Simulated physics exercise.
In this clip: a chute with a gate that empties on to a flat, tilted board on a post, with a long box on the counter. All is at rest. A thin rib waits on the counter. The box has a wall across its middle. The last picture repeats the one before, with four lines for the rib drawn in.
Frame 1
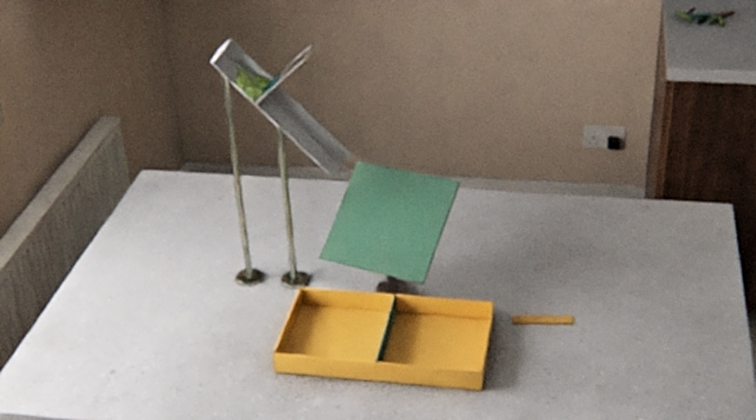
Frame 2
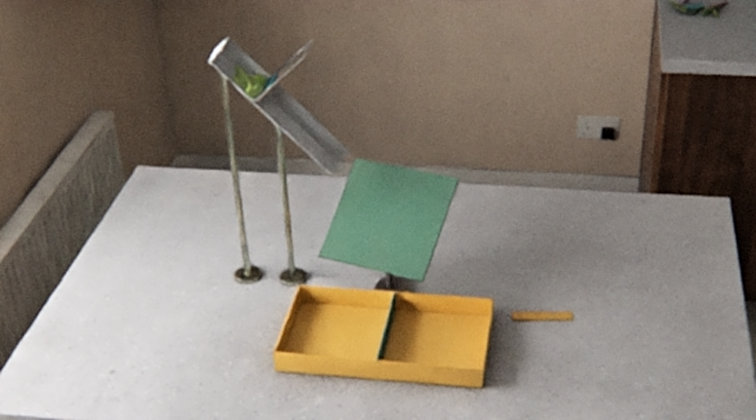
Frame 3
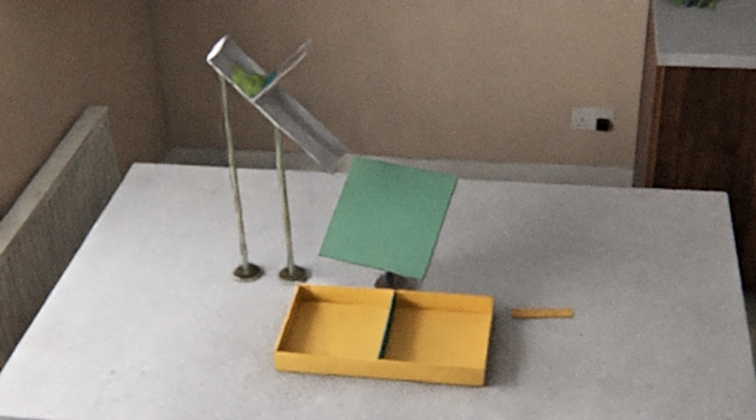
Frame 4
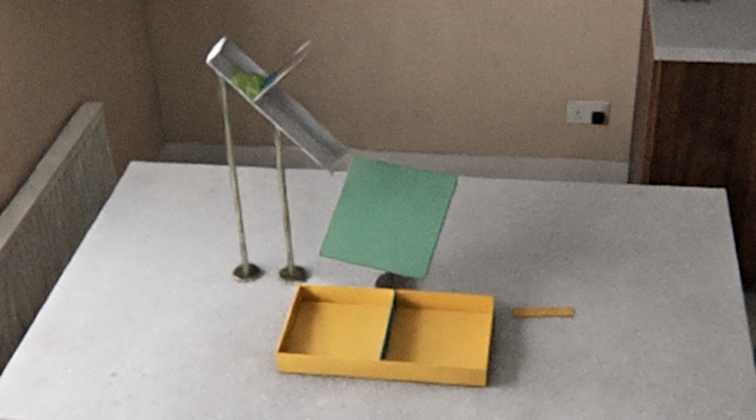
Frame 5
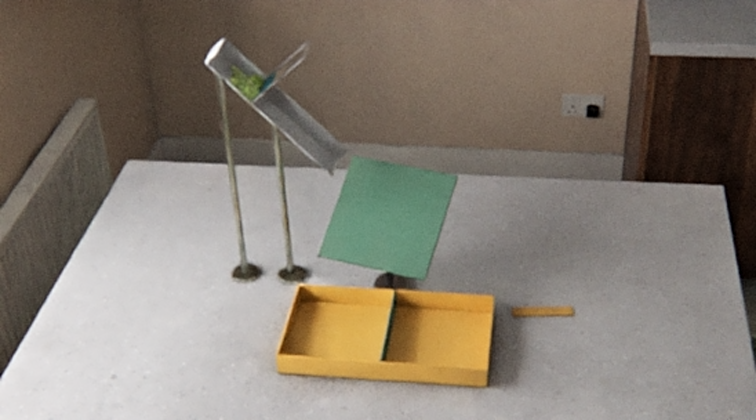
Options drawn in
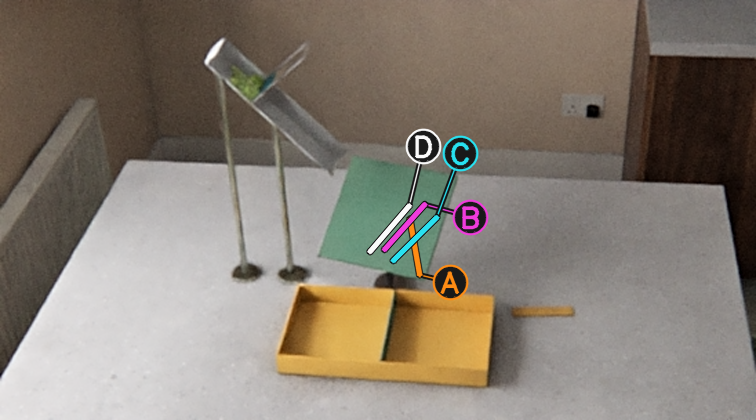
The clip shows a gated chute holding a small green load above a tilted green board on a post, with a divided yellow box and a thin strip on the table; nothing moves except the slightly shifting view.
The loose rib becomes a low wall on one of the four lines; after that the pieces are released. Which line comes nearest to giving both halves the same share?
Go for A.
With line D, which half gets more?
More lands on the left.
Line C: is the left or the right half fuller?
The left half.
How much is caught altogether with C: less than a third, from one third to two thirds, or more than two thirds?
It is more than two thirds.
On the marked copy, line A from (409, 218) to (419, 274); line B from (424, 204) to (384, 249); line C from (436, 217) to (393, 260); line D from (409, 205) to (370, 251).
For line A, of what is caught, roughly half in the left half, roughly half in the right.
For line B, of what is caught, almost all in the left half, just a few in the right.
For line C, of what is caught, almost all in the left half, about a tenth in the right.
For line D, of what is caught, almost all in the left half, just a few in the right.
